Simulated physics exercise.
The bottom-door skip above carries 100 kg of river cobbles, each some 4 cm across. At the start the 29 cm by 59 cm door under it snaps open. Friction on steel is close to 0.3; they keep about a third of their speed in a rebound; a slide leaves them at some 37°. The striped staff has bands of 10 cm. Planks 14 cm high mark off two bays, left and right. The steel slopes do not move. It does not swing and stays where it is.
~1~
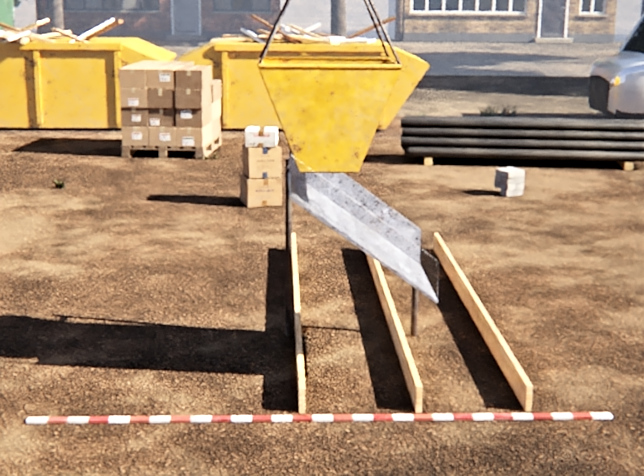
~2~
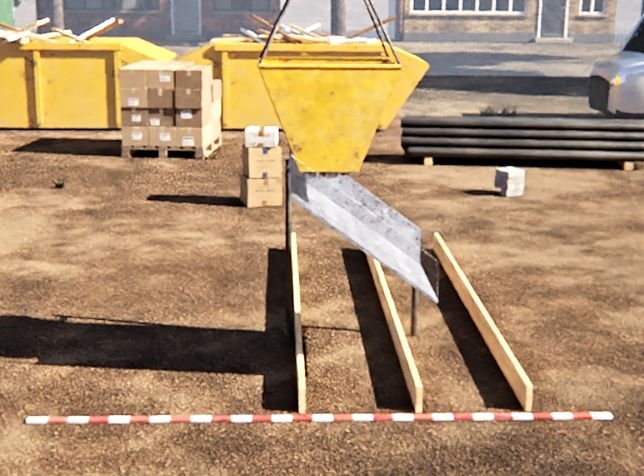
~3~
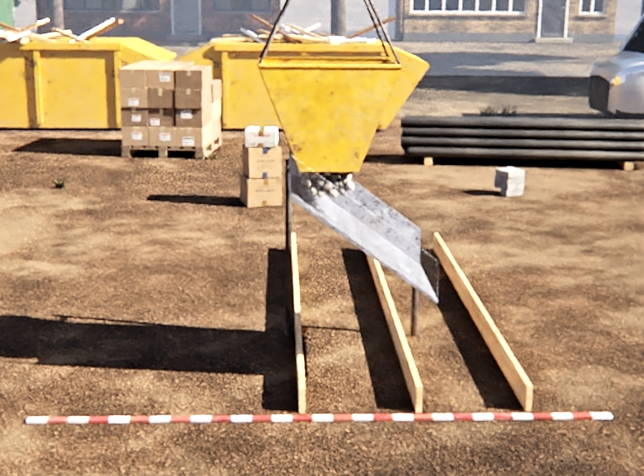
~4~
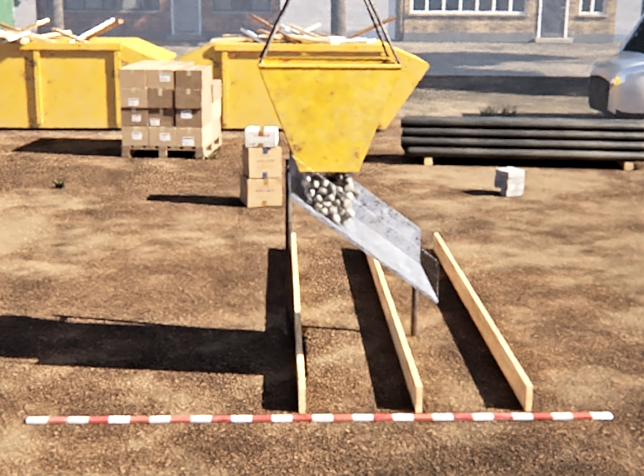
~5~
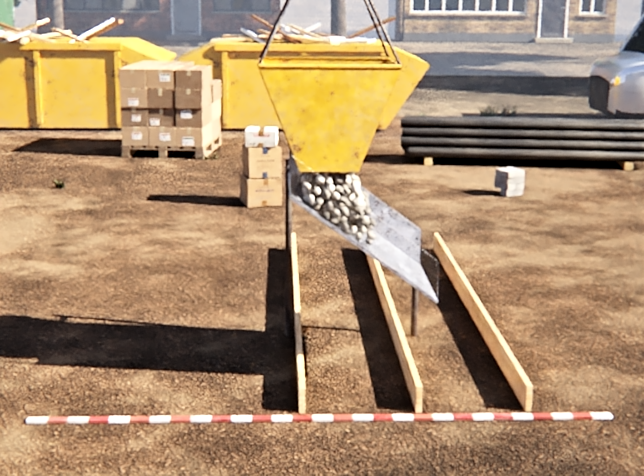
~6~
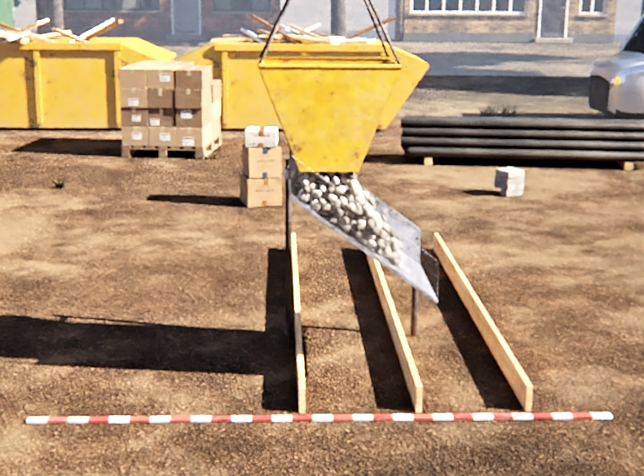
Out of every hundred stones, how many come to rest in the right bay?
Close to 70 in a hundred.
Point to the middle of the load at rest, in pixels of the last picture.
Near (484, 361).
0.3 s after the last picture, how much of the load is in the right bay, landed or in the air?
Some 35 per cent.
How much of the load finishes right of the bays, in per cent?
Near 30 in a hundred.
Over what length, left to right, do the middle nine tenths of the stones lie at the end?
Roughly 100 cm.
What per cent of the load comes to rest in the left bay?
Some 0 per cent of the load.
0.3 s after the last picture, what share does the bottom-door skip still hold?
Roughly 0 per cent is still inside.
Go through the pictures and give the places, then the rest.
The outlet is at (329, 162); nothing has dropped yet, in the first frame.
The outlet is at (329, 162); 7 % is out, in the second frame.
The outlet is at (329, 162); 21 % is out, the lowest stones still above the boards at (325, 190), 104 cm up, in the third frame.
The outlet is at (329, 162); 40 % is out, the lowest stones still above the boards at (339, 212), 90 cm up, in the fourth frame.
The outlet is at (329, 162); 61 % is out, the lowest stones still above the boards at (363, 228), 80 cm up, in the fifth frame.
The outlet is at (329, 162); 79 % is out, the lowest stones still above the boards at (391, 248), 68 cm up, in the sixth frame.
Then, 0.3 s after the last picture, 0 % in the bottom-door skip, 63 % on the steel, 36 % falling or lying in the right bay, 0 % falling or lying right of the bays; the stones farthest right are at (507, 337).
Then, 0.7 s after the last picture, 0 % in the bottom-door skip, 8 % on the steel, 73 % falling or lying in the right bay, 19 % falling or lying right of the bays; the stones farthest right are at (603, 357).
Then, 1.3 s after the last picture, 0 % in the bottom-door skip, 70 % falling or lying in the right bay, 30 % falling or lying right of the bays.
Then, 2.2 s after the last picture, 0 % in the bottom-door skip, 70 % falling or lying in the right bay, 30 % falling or lying right of the bays.
Then, 4.1 s after the last picture, 0 % in the bottom-door skip, 70 % in the right bay, 30 % right of the bays.
